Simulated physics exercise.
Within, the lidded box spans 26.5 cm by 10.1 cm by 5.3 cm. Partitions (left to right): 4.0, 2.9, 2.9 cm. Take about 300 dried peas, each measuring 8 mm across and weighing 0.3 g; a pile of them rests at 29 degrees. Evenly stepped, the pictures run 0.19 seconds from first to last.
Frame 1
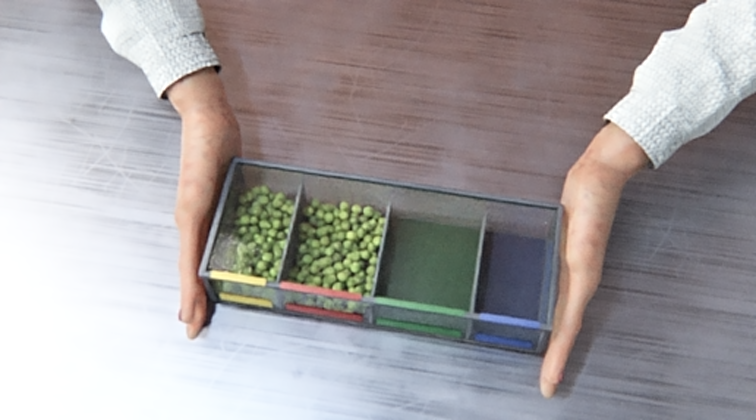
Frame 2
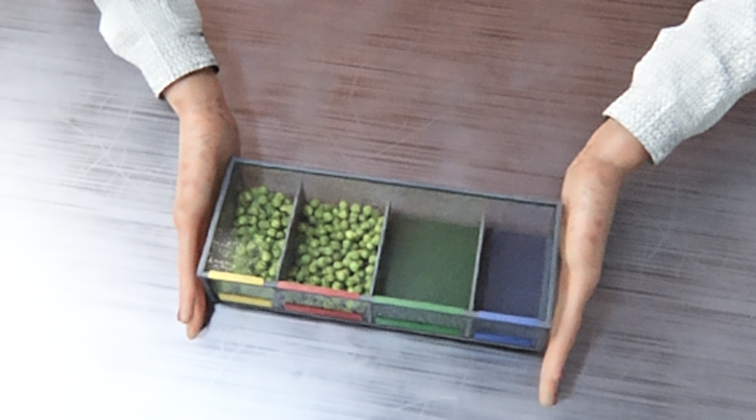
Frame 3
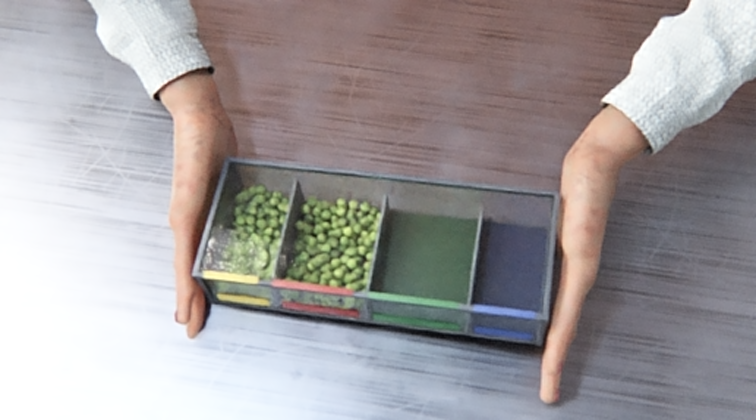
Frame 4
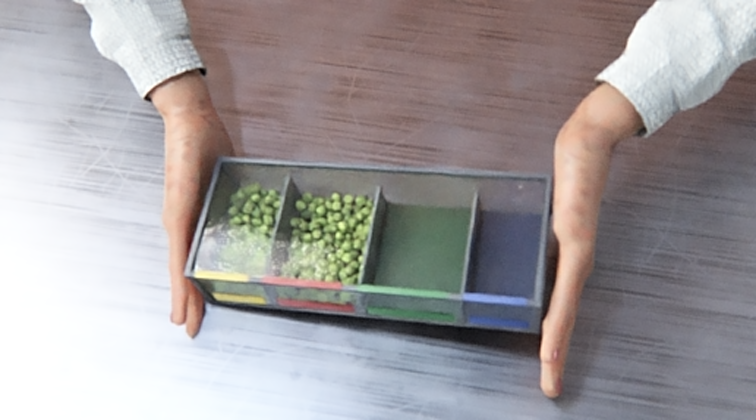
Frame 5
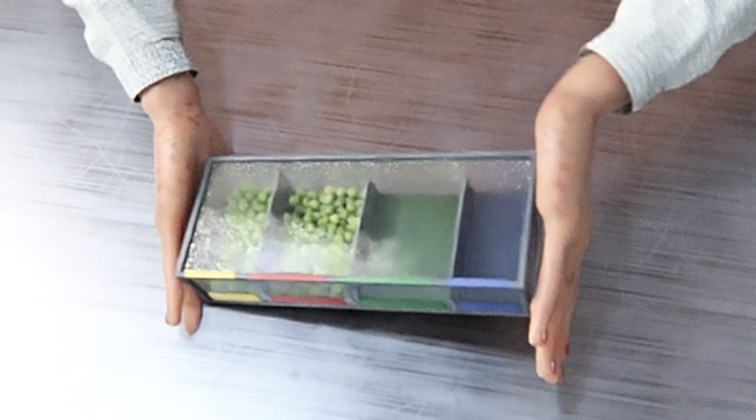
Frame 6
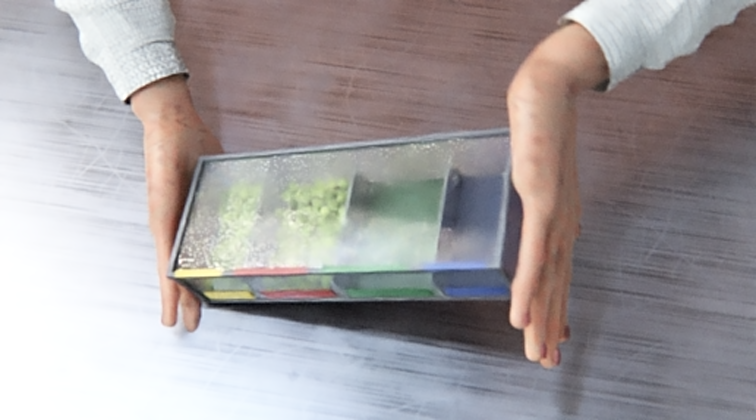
The video shows two hands holding a clear lidded box with four colour-marked compartments, green peas filling part of the yellow and red ones, then gradually raising its right end so the box tilts down to the left.
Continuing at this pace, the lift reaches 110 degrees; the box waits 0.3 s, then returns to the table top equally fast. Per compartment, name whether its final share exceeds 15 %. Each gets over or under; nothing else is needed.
Red compartment: Beats the threshold. Blue compartment: Fails to beat the threshold. Green compartment: Fails to beat the threshold. Yellow compartment: Beats the threshold.
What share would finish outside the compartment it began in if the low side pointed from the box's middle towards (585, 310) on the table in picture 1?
About 60 per cent.
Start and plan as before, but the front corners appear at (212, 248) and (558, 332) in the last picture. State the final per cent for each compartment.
Red = 5 %; blue = 60 %; green = 0 %; yellow = 30 %.
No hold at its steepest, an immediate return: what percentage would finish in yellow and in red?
That would leave yellow with 65 percent and red with 35 percent.
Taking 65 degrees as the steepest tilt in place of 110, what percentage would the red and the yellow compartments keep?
Result - red 45 %, yellow 55 %.
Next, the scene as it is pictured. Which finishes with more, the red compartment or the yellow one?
The yellow one.
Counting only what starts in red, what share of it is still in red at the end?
My estimate is roughly 70 percent.
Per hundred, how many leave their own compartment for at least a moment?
I'd say near 15 percent of them.
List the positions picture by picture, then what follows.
Box tilt 0 degrees, front corners at (206, 272) and (547, 326); red 45 %, yellow 55 %, in the first picture.
Box tilt 1 degrees, front corners at (204, 272) and (546, 323), in the second picture.
Box tilt 5 degrees, front corners at (199, 273) and (543, 316), lowest corner left front, in the third picture.
Box tilt 10 degrees, front corners at (191, 273) and (535, 302), lowest corner left front, in the fourth picture.
Box tilt 17 degrees, front corners at (181, 273) and (519, 283), lowest corner left front, in the fifth picture.
Box tilt 24 degrees, front corners at (173, 273) and (496, 264), lowest corner left front; red 45 %, yellow 55 %, in the sixth picture.
Then, 0.71 s after the last picture, tilt 110 degrees; red 40 %, yellow 60 %.
Then, 1.19 s after the last picture, tilt 59 degrees; red 35 %, yellow 65 %.
Then, 1.73 s after the last picture, tilt 0 degrees; red 30 %, yellow 70 %.
In the end, red 30 %, blue 0 %, green 0 %, yellow 70 %.
